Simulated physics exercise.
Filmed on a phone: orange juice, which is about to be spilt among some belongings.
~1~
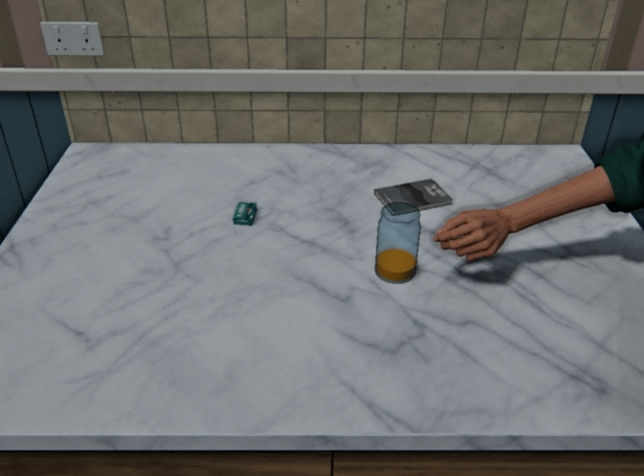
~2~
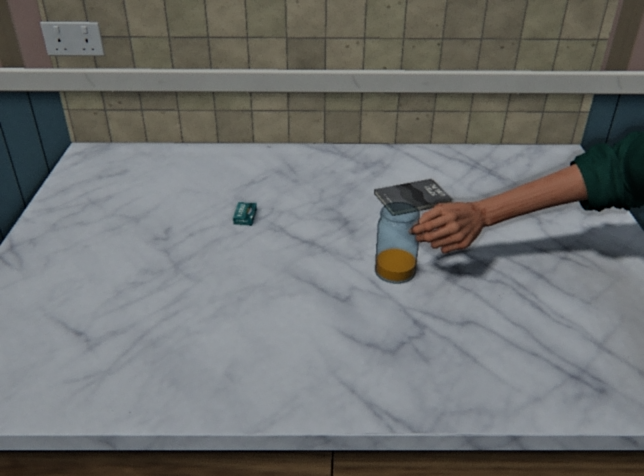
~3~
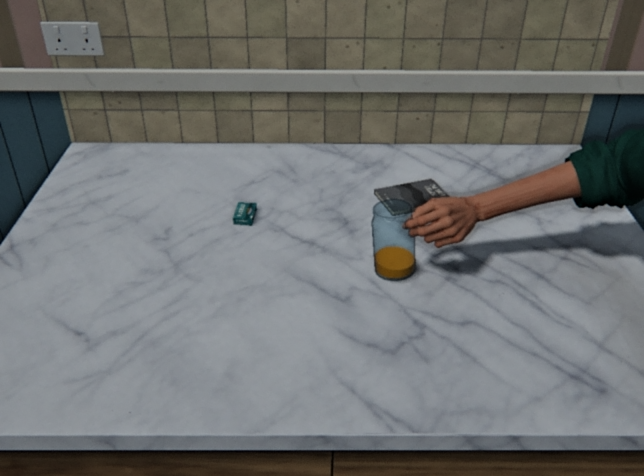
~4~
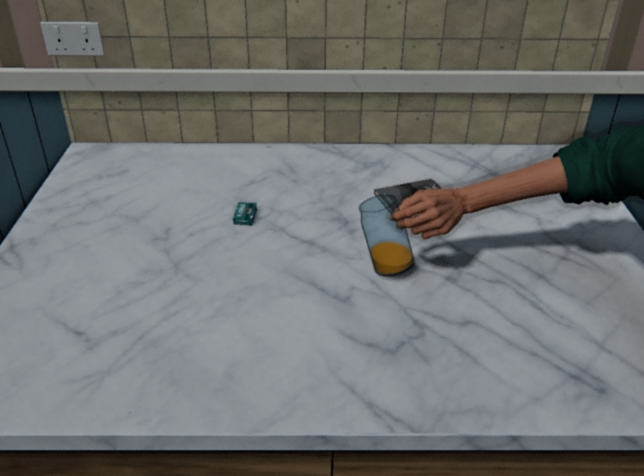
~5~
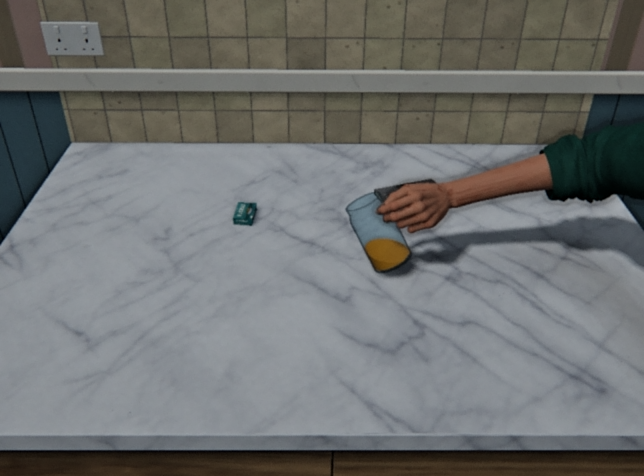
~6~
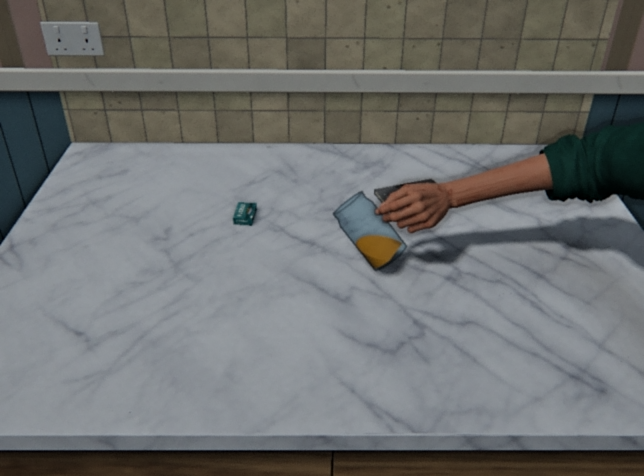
A hand in a green sleeve reached in from the right and pushed a nearly empty jar of orange juice, tilting it further and further left on a marble counter, near a notebook and little carton.
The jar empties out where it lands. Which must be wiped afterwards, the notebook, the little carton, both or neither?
Notebook keeps dry, little carton becomes wet.
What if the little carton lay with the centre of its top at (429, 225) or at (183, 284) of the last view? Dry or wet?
At the first spot it remains clean, at the second spot it remains clean.
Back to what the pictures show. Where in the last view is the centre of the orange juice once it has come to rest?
Roughly (249, 224).
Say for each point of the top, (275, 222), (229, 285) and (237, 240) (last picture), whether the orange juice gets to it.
The first spot ends up inside the spill, the second outside the spill, and the third inside the spill.
Shortly, the puddle covers about as much as a saucer; the notebook is still dry; the little carton is soaking at its edge.
Then, the puddle covers about as much as a plate; the notebook is still dry; the little carton is soaking at its edge.
At the finish, the puddle covers about as much as a plate; the notebook is still dry; the little carton is soaking at its edge.
